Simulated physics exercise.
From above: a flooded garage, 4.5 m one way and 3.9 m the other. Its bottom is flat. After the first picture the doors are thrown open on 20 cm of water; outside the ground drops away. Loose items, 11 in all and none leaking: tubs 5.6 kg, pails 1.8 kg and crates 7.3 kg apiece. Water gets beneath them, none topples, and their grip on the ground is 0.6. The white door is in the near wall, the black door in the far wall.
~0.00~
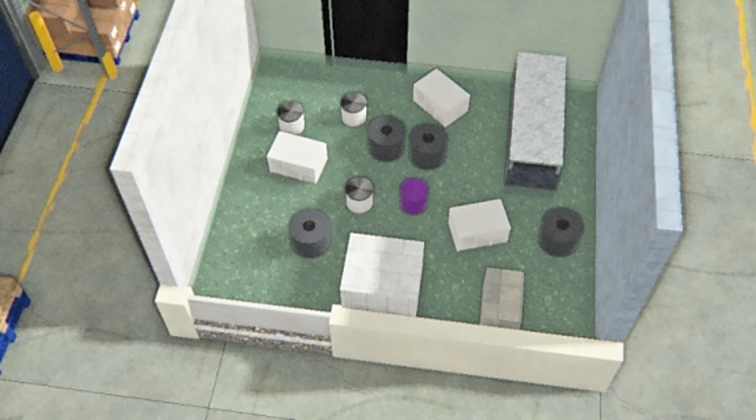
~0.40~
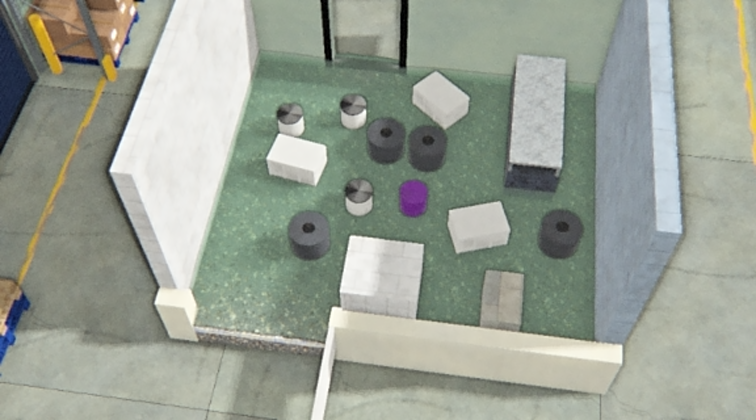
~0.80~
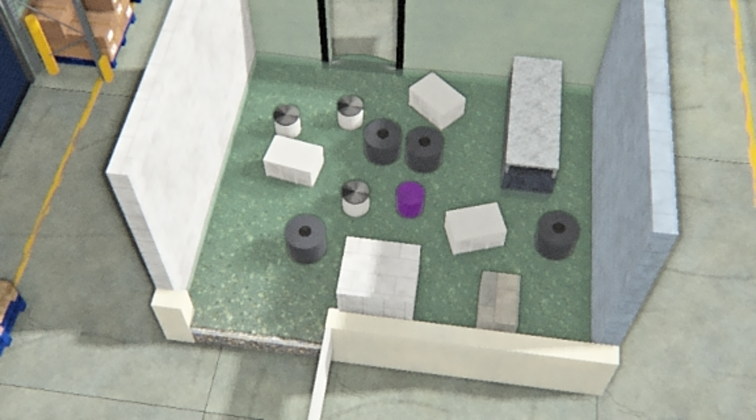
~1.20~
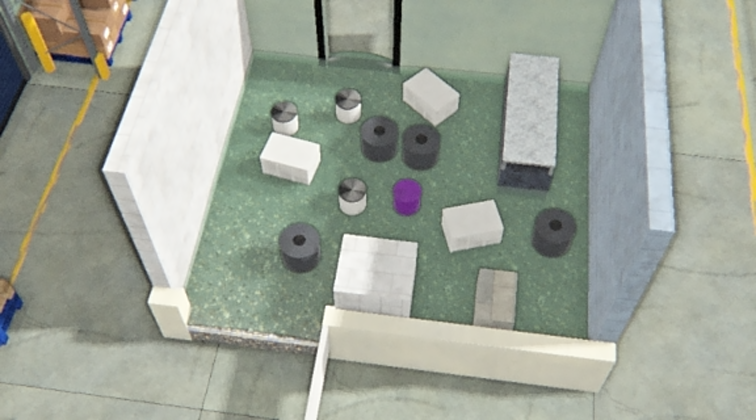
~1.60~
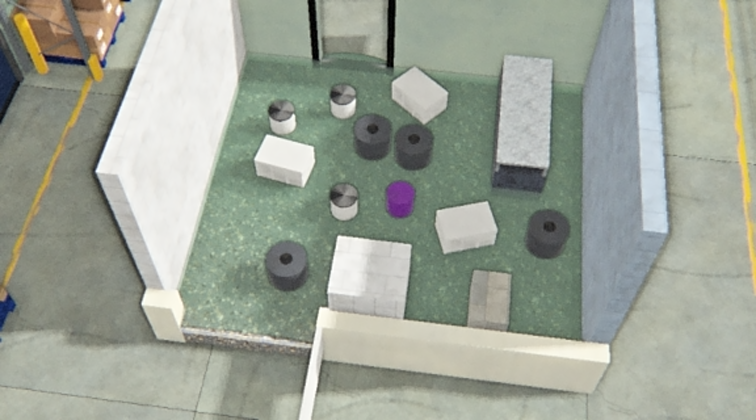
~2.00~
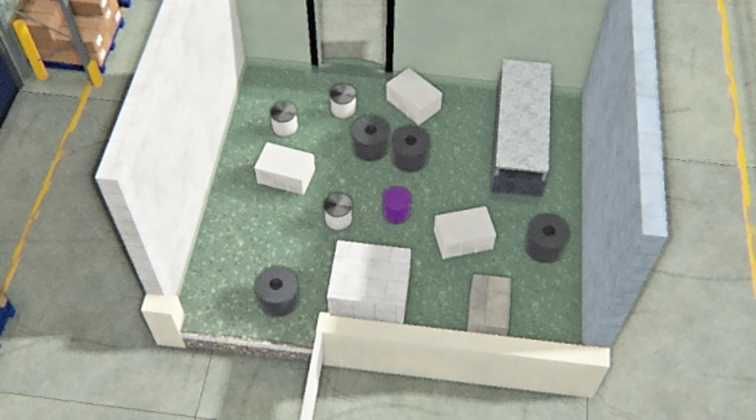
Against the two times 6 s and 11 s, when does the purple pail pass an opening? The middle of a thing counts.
It leaves between the two times.
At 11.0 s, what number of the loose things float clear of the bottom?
At that moment 4.
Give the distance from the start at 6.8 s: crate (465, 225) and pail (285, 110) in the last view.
In that order: 150 cm, 20 cm.
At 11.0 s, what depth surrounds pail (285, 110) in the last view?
About 8 cm.
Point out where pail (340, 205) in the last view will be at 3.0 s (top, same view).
Around (310, 218).
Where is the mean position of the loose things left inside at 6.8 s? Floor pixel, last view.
At about (311, 207).
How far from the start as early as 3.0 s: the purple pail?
About 30 cm.
After 3.0 s the purple pail is near (378, 198), 0.3 m from its start, afloat; 1 of 11 are out; 10 afloat.
After 6.8 s the purple pail is near (256, 264), 1.8 m from its start, afloat; 4 of 11 are out; 7 afloat.
After 11.0 s the purple pail has gone out (at 7.9 s); 7 of 11 are out; 4 afloat.
After 15.0 s the purple pail has gone out (at 7.9 s); 7 of 11 are out; 4 afloat.
